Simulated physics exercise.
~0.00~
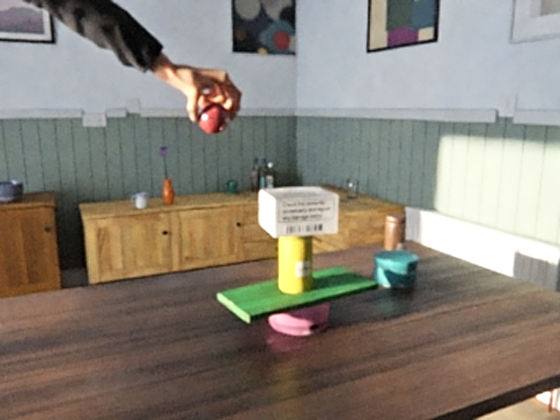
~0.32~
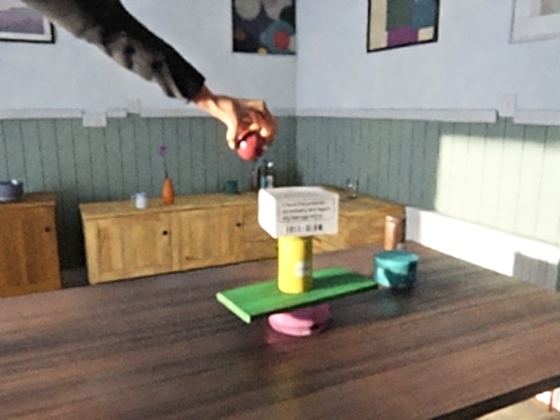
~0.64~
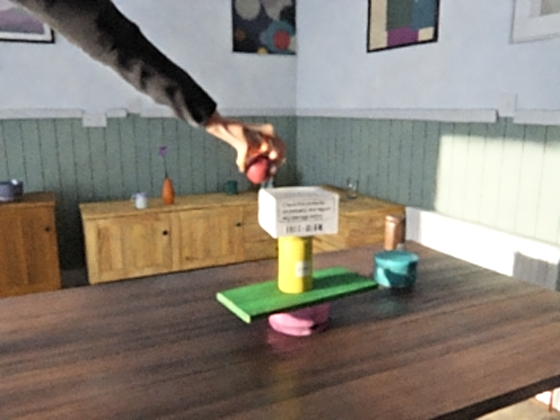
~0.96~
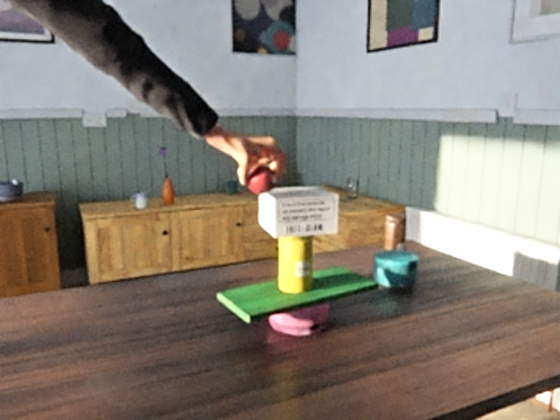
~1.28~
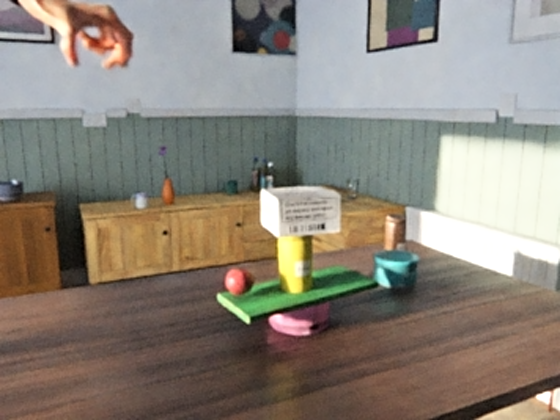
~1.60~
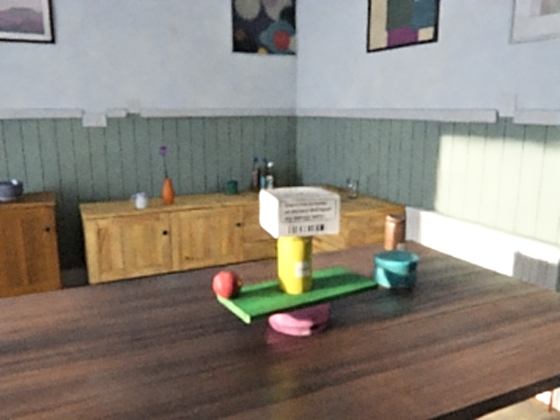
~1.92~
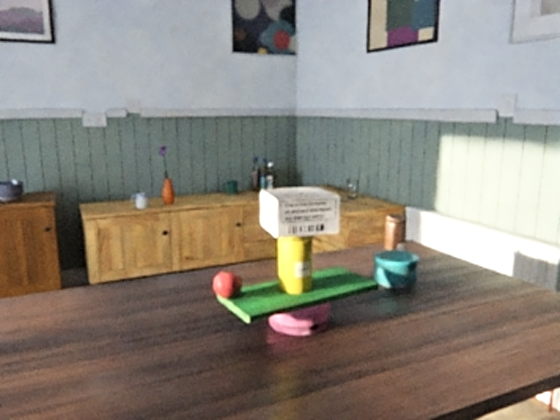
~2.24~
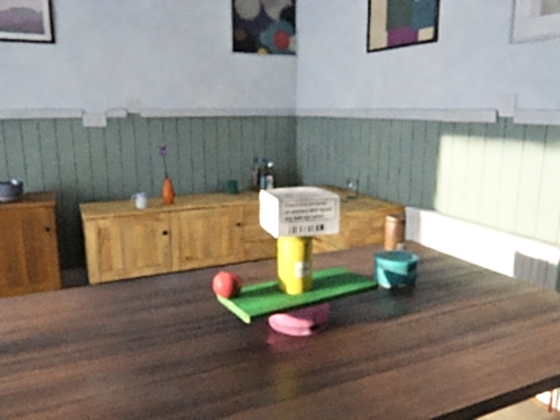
A red tomato, held by a hand reaching in from the upper left, moves right and down toward a stack on a dark wooden table, seen from a still view in a room with green panelling and wooden cabinets. The stack has a pink tub at the bottom, then a green board, a yellow jar and a white box, with a turquoise tub to the right. The hand brings the tomato to the box's top, lets go and draws back. The tomato falls on the left and shifts slightly further left. It comes to rest by the board's left end, while everything else stays standing.
